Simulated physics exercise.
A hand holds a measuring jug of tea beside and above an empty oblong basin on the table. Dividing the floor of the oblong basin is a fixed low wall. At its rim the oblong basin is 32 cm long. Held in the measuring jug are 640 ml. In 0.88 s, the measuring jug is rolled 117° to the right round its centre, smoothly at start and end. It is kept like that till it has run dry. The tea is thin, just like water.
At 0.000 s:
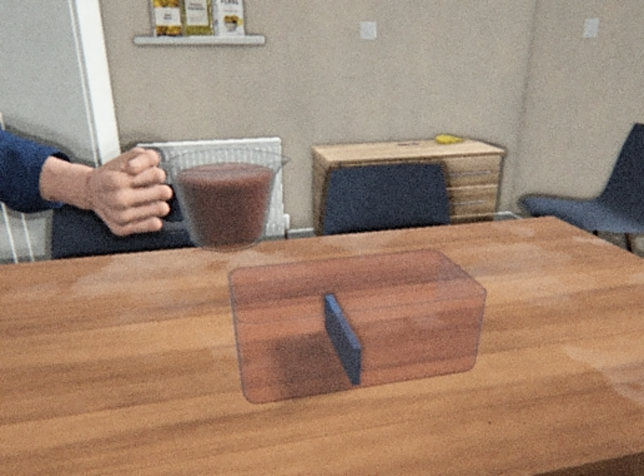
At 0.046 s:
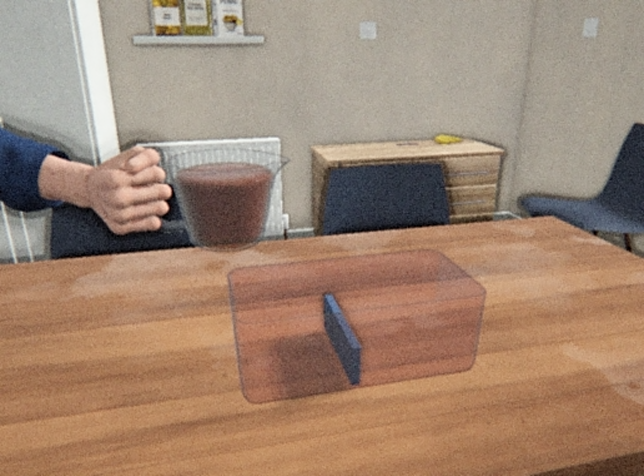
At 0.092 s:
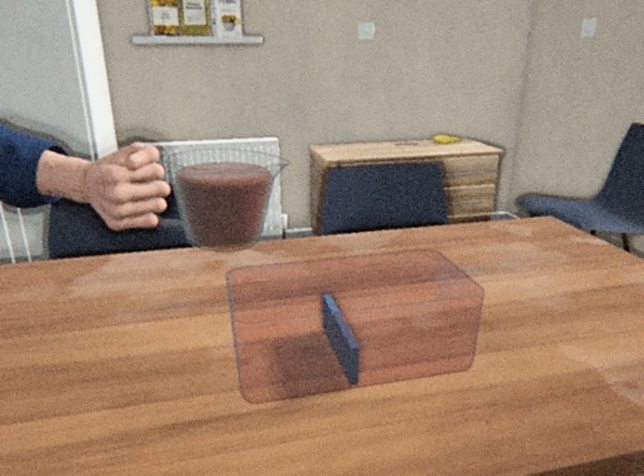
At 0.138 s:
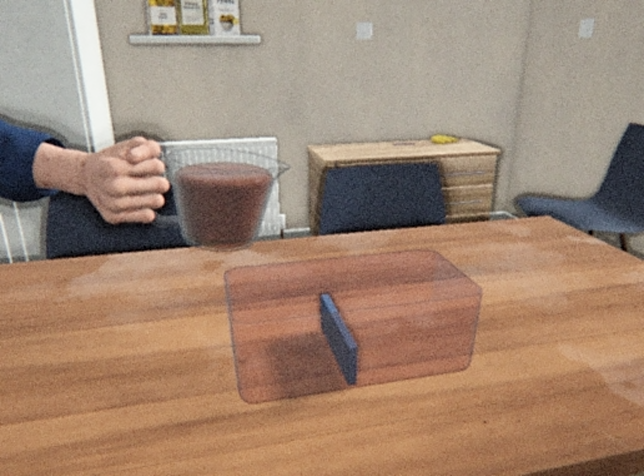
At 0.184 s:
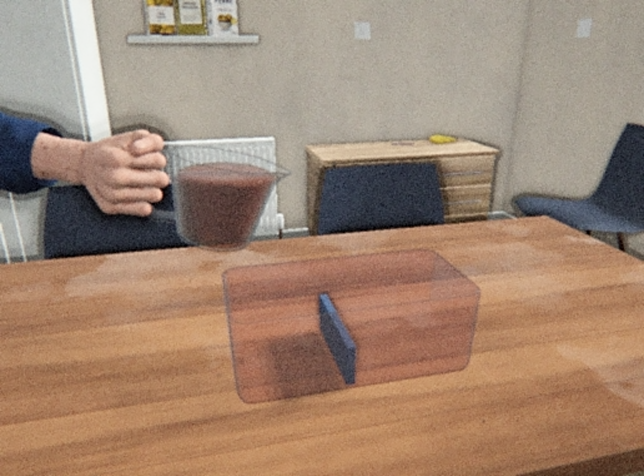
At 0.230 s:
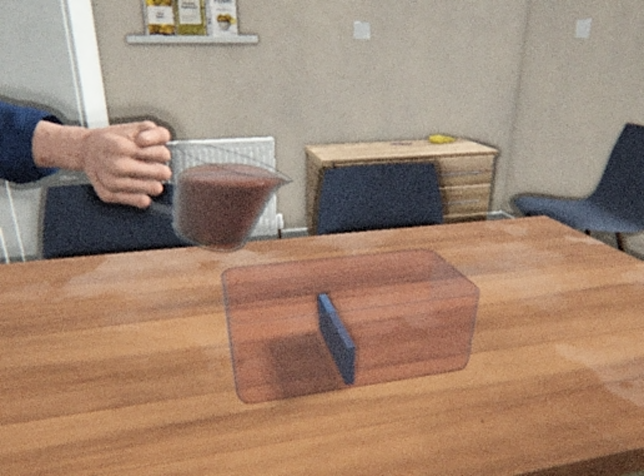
A hand slowly tilts a measuring jug of tea rightward above an empty oblong basin.
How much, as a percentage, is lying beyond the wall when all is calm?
Around 21 per cent lies beyond the wall.
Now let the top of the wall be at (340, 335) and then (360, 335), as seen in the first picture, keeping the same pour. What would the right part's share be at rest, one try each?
35 % and 10 %.
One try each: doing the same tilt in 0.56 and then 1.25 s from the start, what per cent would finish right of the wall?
Some 15 and 30 per cent, in that order.
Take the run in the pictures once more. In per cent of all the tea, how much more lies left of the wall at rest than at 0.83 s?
Around 4 per cent.
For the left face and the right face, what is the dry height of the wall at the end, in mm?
Left: Roughly 32 mm; right: Roughly 52 mm.
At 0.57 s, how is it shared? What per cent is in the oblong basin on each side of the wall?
14 on the left, 14 on the right, roughly.
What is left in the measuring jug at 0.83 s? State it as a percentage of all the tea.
Around 2 in a hundred.
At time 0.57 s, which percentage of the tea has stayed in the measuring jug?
Near 46 in a hundred.
Then, 0.57 s in, the tilt is 86° and 46 per cent is still to pour, 13 is left of the wall and 14 right of it.
Then, 0.83 s in, the tilt is 116° and 2 per cent is still to pour, 74 is left of the wall and 19 right of it.
Then, 1.09 s in, the tilt is 117° and 0 per cent is still to pour, 78 is left of the wall and 21 right of it.
Then, 1.38 s in, the tilt is 117° and 0 per cent is still to pour, 78 is left of the wall and 21 right of it.
Finally, 78 per cent lies left of the wall, 21 right of it and 2 outside.
